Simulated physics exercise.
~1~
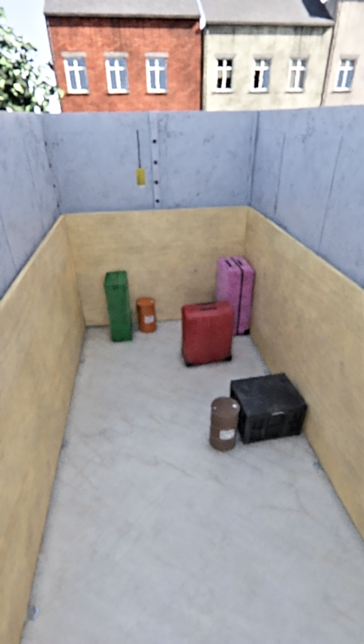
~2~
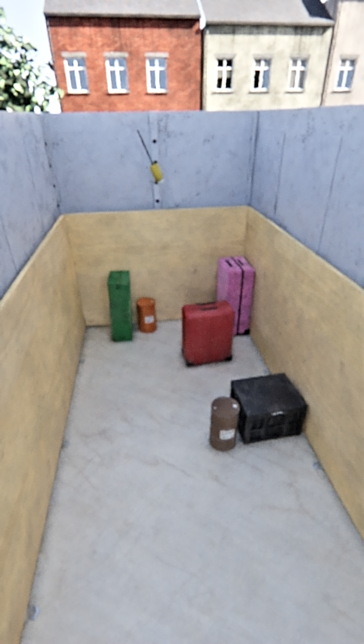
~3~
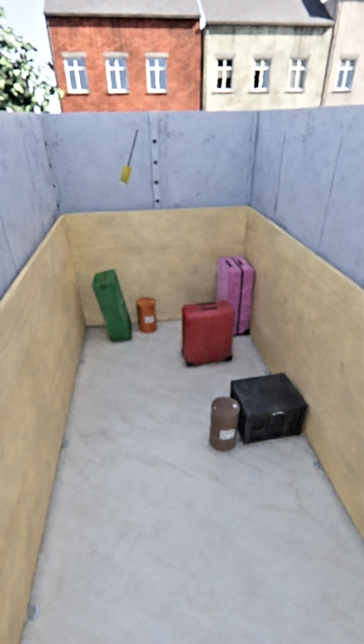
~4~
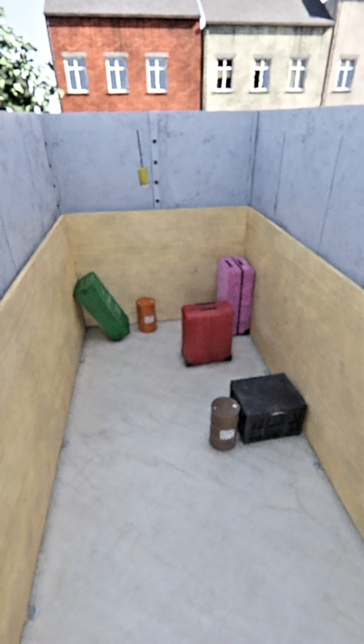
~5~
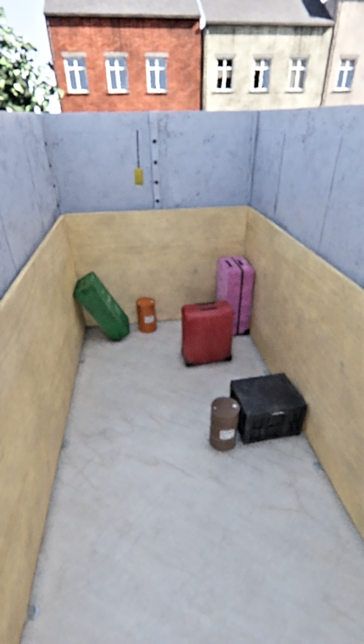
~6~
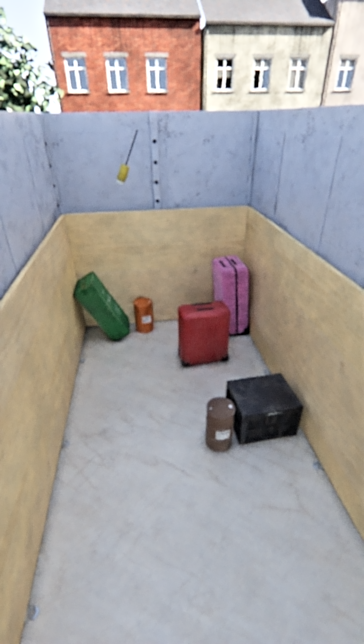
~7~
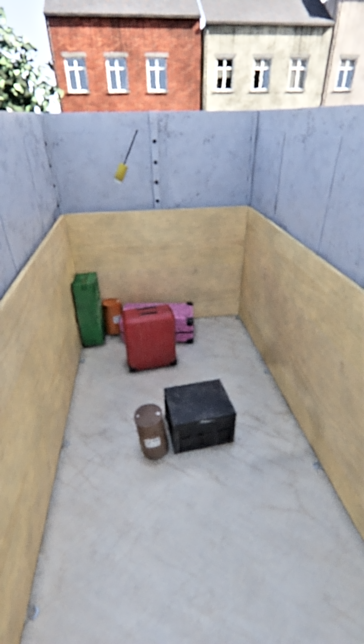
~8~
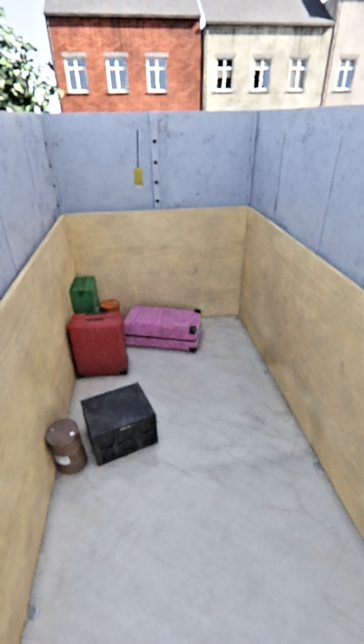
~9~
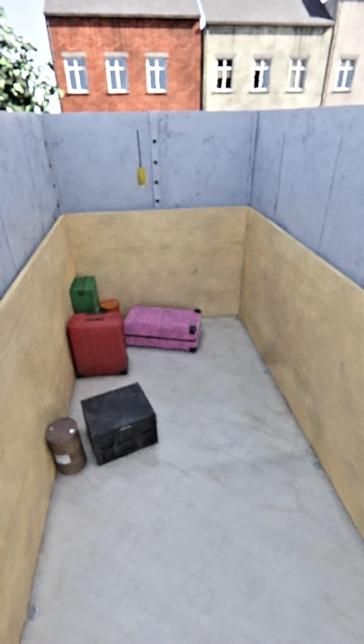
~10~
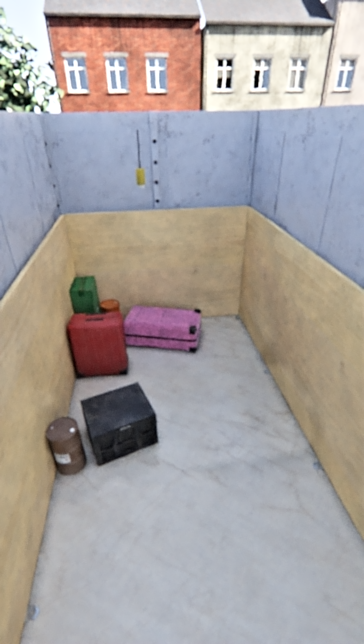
To begin with, a green box, an orange canister, a pink case, a red case, a black chest and a brown canister stand in a walled bay, while a yellow tag swings on the front wall. The green box tips left and comes to lean against the left wall as the others stay put. Then the whole load slides left, the pink case topples onto its side, and the green box straightens up. At the end everything rests toward the left, the pink case lying flat and the rest upright, with the right side empty.
